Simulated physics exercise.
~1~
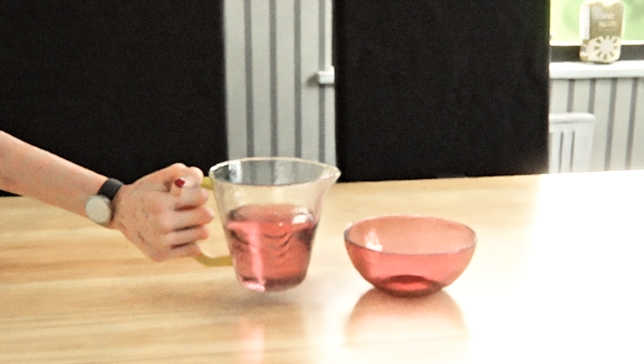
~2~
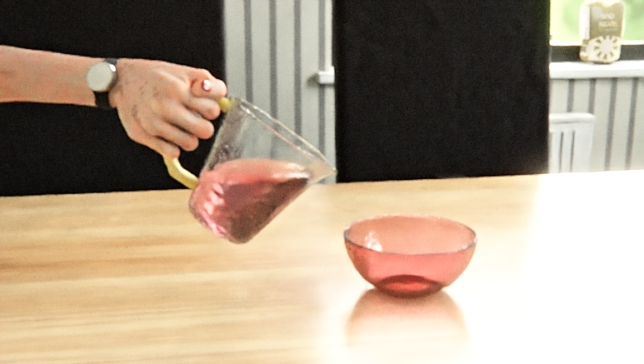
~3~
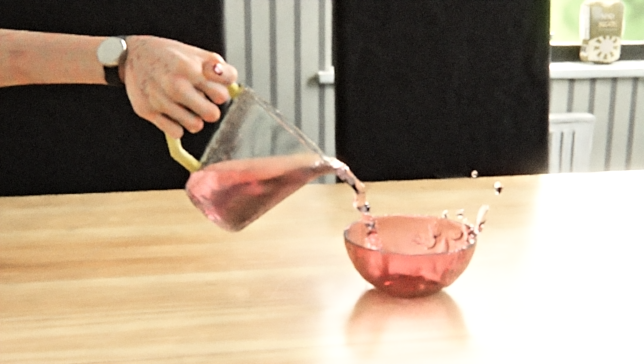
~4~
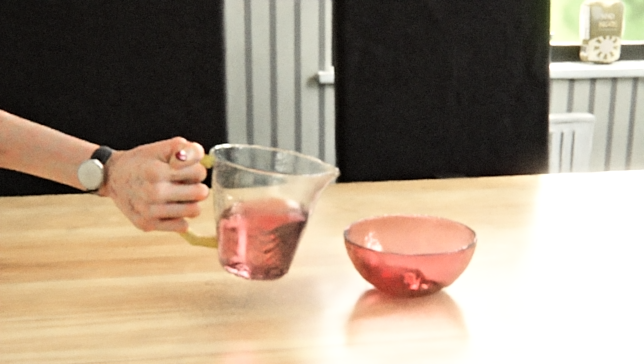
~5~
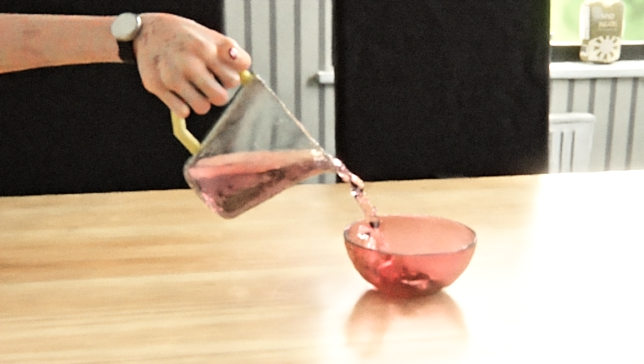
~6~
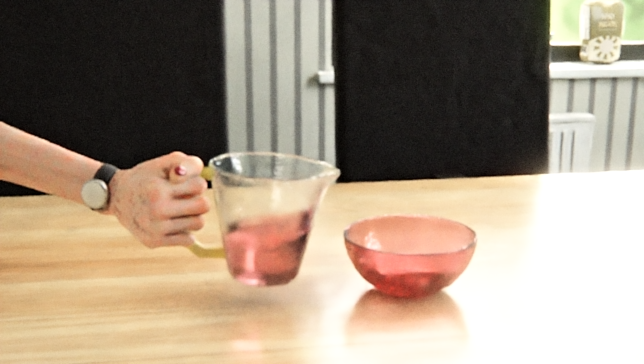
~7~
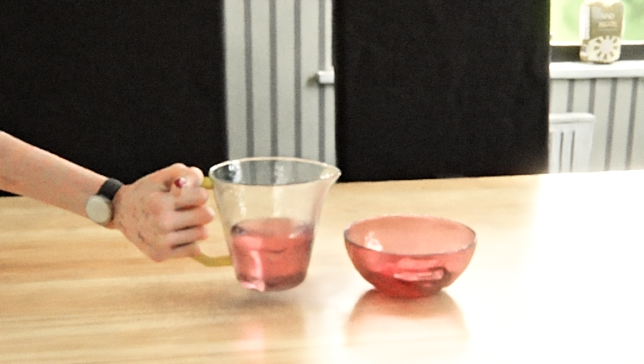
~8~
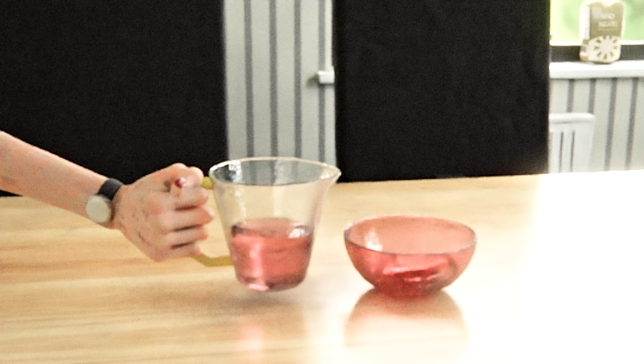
A hand with a wristwatch reaches in from the left, holding a clear measuring jug of pinkish-looking water by its yellow handle above a pale wooden table, seen from the side with dark panels and a window behind. To the right sits a translucent red bowl. The hand lifts and tips the jug, and water streams into the bowl, some droplets splashing up beyond its far rim. The jug swings back upright, then tilts again for a second pour. Finally it returns level and is held still beside the bowl, with water left in the jug and some in the bowl.
